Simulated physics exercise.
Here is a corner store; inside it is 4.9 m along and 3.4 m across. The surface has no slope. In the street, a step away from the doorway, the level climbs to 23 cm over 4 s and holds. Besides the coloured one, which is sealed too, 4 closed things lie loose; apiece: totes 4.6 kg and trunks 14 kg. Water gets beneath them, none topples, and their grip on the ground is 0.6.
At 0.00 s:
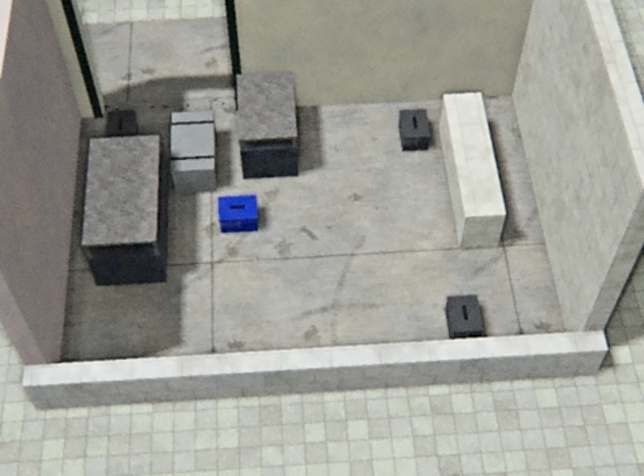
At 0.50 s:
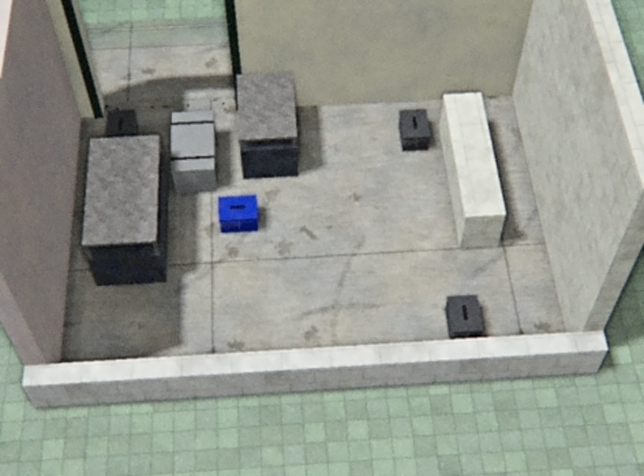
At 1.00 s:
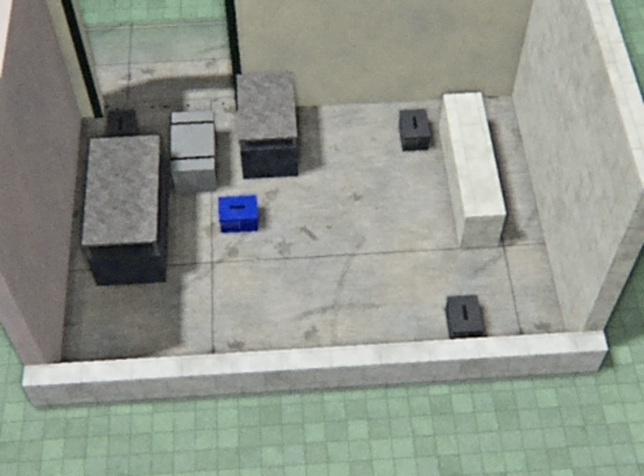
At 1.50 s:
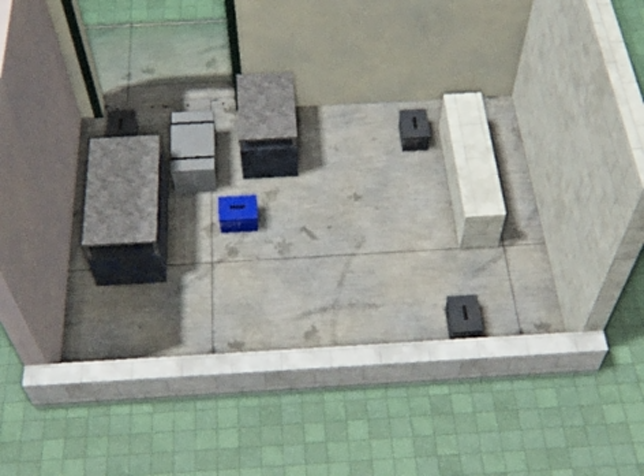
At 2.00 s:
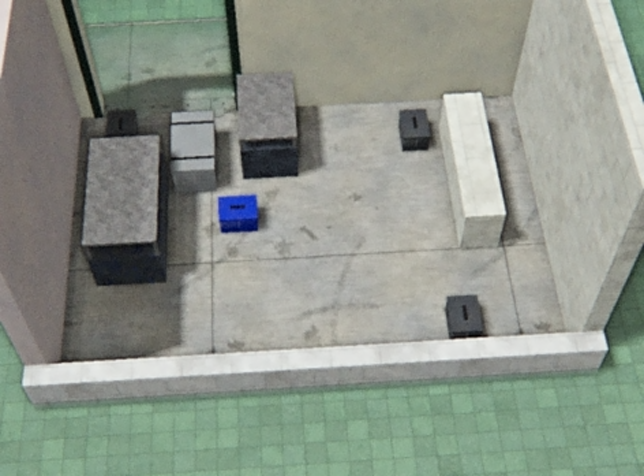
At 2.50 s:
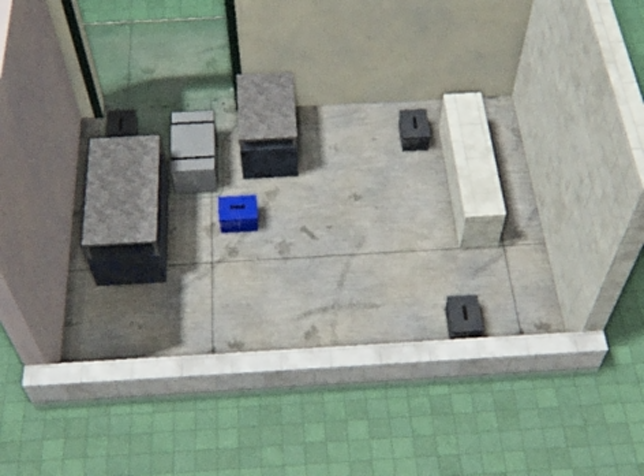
Small walled store with a blue tote and grey boxes staying still, green-tinted water covering the tiles outside, then tinting the doorway floor.
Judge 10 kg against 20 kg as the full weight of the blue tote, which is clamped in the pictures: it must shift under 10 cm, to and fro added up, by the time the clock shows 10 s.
Verdict: Neither weight holds it.
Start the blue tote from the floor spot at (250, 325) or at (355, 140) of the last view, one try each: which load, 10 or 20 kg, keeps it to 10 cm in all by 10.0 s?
In that order: Neither is enough; either load holds.
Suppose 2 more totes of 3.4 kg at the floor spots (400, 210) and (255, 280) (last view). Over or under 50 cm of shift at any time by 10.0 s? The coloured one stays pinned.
In that order: Past it, past it.
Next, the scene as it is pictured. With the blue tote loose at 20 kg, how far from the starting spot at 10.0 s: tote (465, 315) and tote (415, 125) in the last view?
In turn: 80 cm, 30 cm.
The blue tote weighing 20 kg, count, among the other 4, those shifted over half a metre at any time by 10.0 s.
2 of them.
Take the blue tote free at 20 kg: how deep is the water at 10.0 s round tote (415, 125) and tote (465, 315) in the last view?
Roughly 4 and 16 cm.
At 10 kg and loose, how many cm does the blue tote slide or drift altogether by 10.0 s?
About 400 cm.
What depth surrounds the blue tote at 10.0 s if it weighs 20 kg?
About 9 cm.
After 3.5 s the blue tote would be 0 cm from its start with 10 kg and 0 cm from its start with 20 kg; 0 cm of water round it then.
After 4.5 s the blue tote would be 24 cm from its start with 10 kg and 2 cm from its start with 20 kg; 7 cm of water round it then.
After 7.0 s the blue tote would be 163 cm from its start with 10 kg and 49 cm from its start with 20 kg; 7 cm of water round it then.
After 10.0 s the blue tote would be 277 cm from its start with 10 kg and 52 cm from its start with 20 kg; 9 cm of water round it then.
